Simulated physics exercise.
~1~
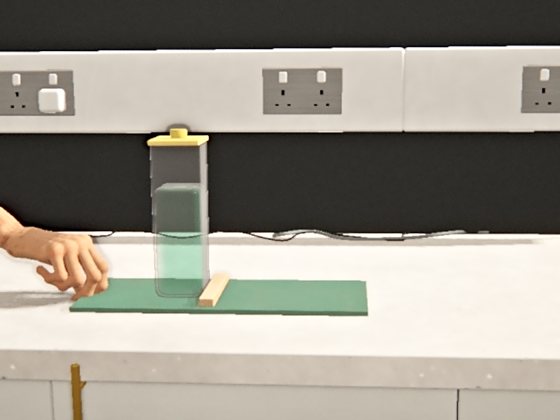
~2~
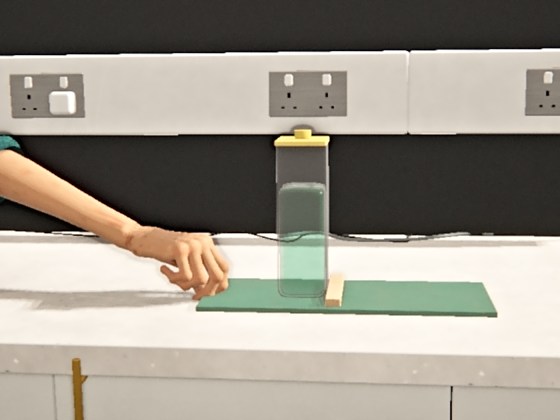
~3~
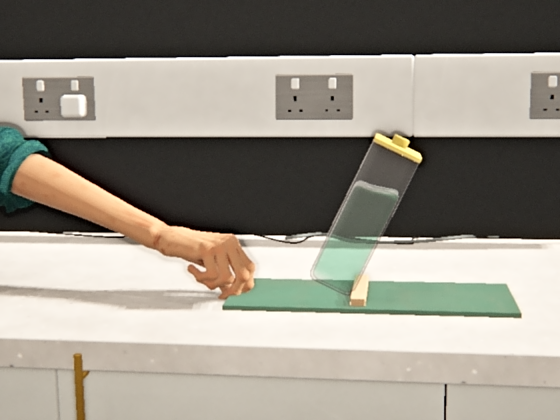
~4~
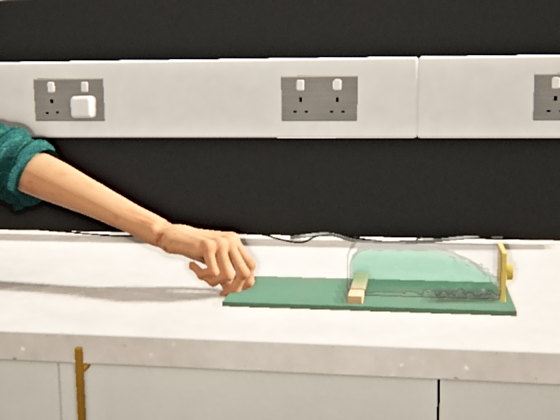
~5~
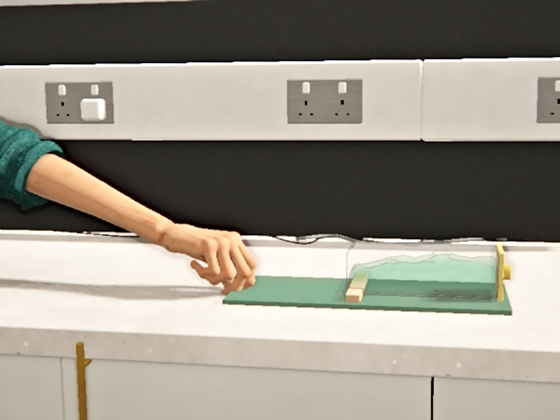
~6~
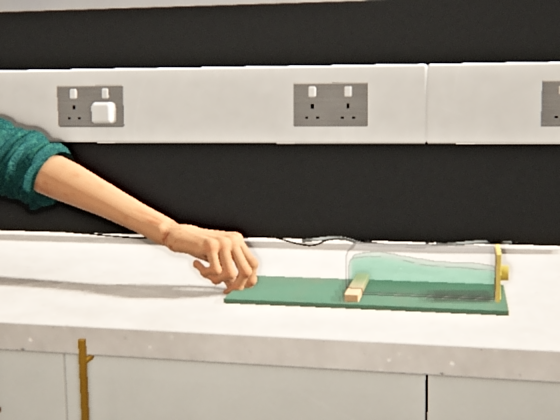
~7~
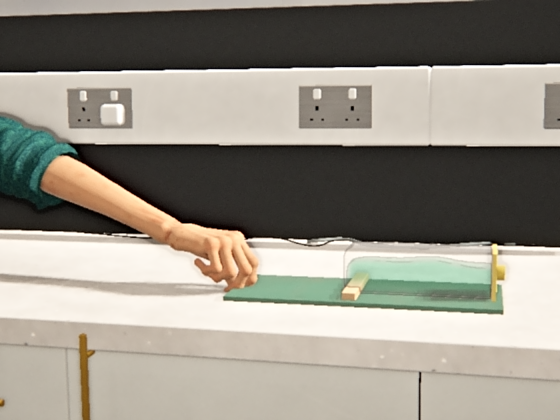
To begin with, a tall, clear flask with a yellow cap, partly filled with greenish water, stands upright on a green board against a pale wooden batten. A hand at the left pushes the board to the right along the white worktop, carrying the flask with it. As the board comes to a stop, the flask tips to the right over the batten. It falls onto its side, its cap pointing right, and the water surges inside. The water then settles along its length, and the flask stays lying on the board beside the still hand.
